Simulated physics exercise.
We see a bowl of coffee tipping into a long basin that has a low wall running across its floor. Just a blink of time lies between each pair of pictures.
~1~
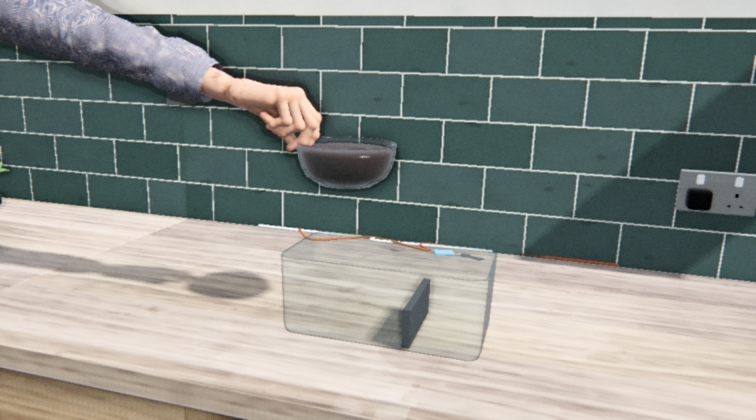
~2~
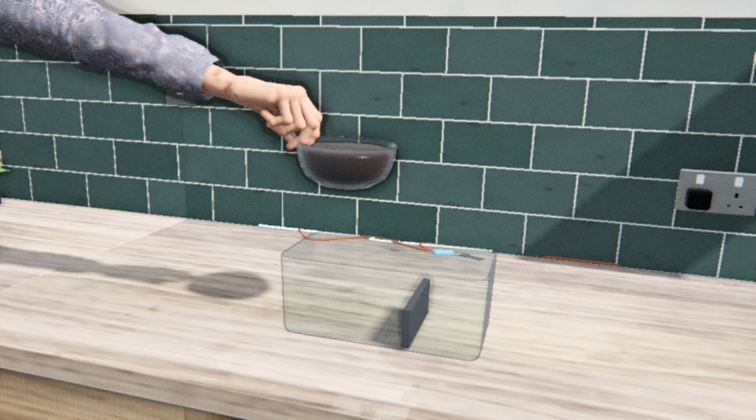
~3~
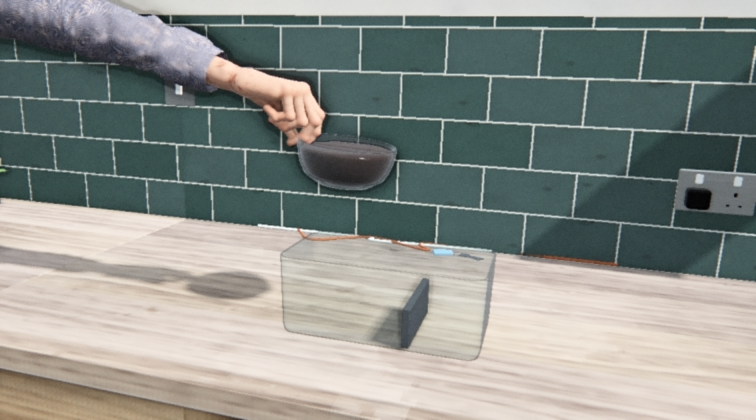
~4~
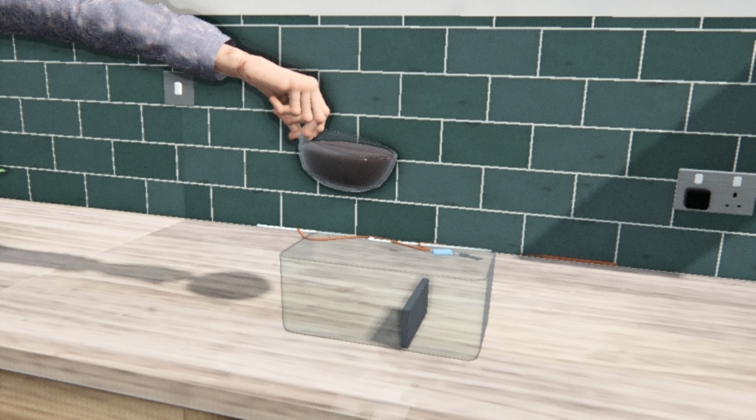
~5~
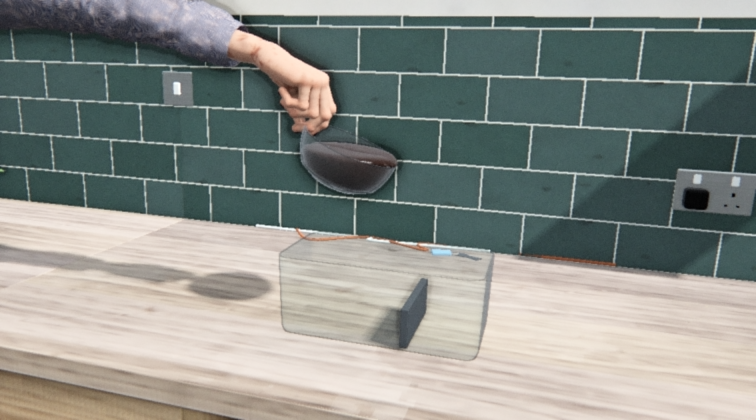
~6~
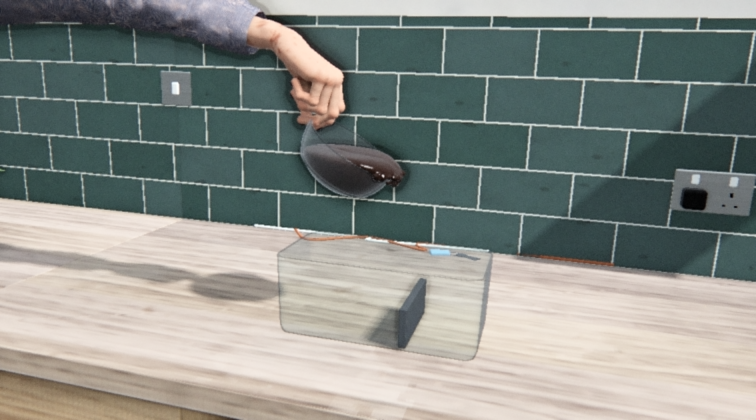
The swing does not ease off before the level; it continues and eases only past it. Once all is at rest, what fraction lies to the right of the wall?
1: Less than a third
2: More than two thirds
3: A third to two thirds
3.
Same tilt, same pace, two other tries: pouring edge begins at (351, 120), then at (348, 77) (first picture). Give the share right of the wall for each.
Roughly 5 per cent, then roughly 5 per cent.
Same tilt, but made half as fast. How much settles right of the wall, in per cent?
Roughly 70 %.
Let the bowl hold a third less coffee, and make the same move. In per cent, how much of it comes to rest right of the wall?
That share would be some 35 parts in a hundred.
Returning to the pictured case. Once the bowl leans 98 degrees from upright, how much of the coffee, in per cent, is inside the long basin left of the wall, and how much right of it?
About 15 per cent left, 45 per cent right.
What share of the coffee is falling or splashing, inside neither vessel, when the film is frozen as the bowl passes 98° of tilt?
Around 30 %.
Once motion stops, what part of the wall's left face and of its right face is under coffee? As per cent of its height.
On the left it sits near 20, while on the right it sits near 40.
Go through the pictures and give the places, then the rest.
Tilt 0°; pouring edge (394, 147); surface from (305, 146) to (393, 152); the long basin's rim runs from (298, 244) to (493, 267); the wall's top is at (418, 294), in the first picture.
Tilt 2°; pouring edge (394, 149); surface from (305, 145) to (392, 152), in the second picture.
Tilt 6°; pouring edge (394, 152); surface from (306, 144) to (393, 154), in the third picture.
Tilt 13°; pouring edge (394, 159); surface from (307, 143) to (394, 156), in the fourth picture.
Tilt 23°; pouring edge (393, 168); surface from (308, 144) to (393, 161); 3 per cent is over the edge, in the fifth picture.
Tilt 34°; pouring edge (390, 178); surface from (309, 146) to (383, 164); 11 per cent is over the edge, in the sixth picture.
A moment on, the bowl is tipped on its side and 8 per cent is still to pour, 15 is left of the wall and 47 right of it.
Next, the bowl is tipped right over and 0 per cent is still to pour, 45 is left of the wall and 51 right of it.
Then the bowl is tipped right over and 0 per cent is still to pour, 48 is left of the wall and 50 right of it.
Later the bowl is tipped right over and 0 per cent is still to pour, 48 is left of the wall and 50 right of it.
At rest 48 per cent lies left of the wall, 50 right of it and 2 outside.
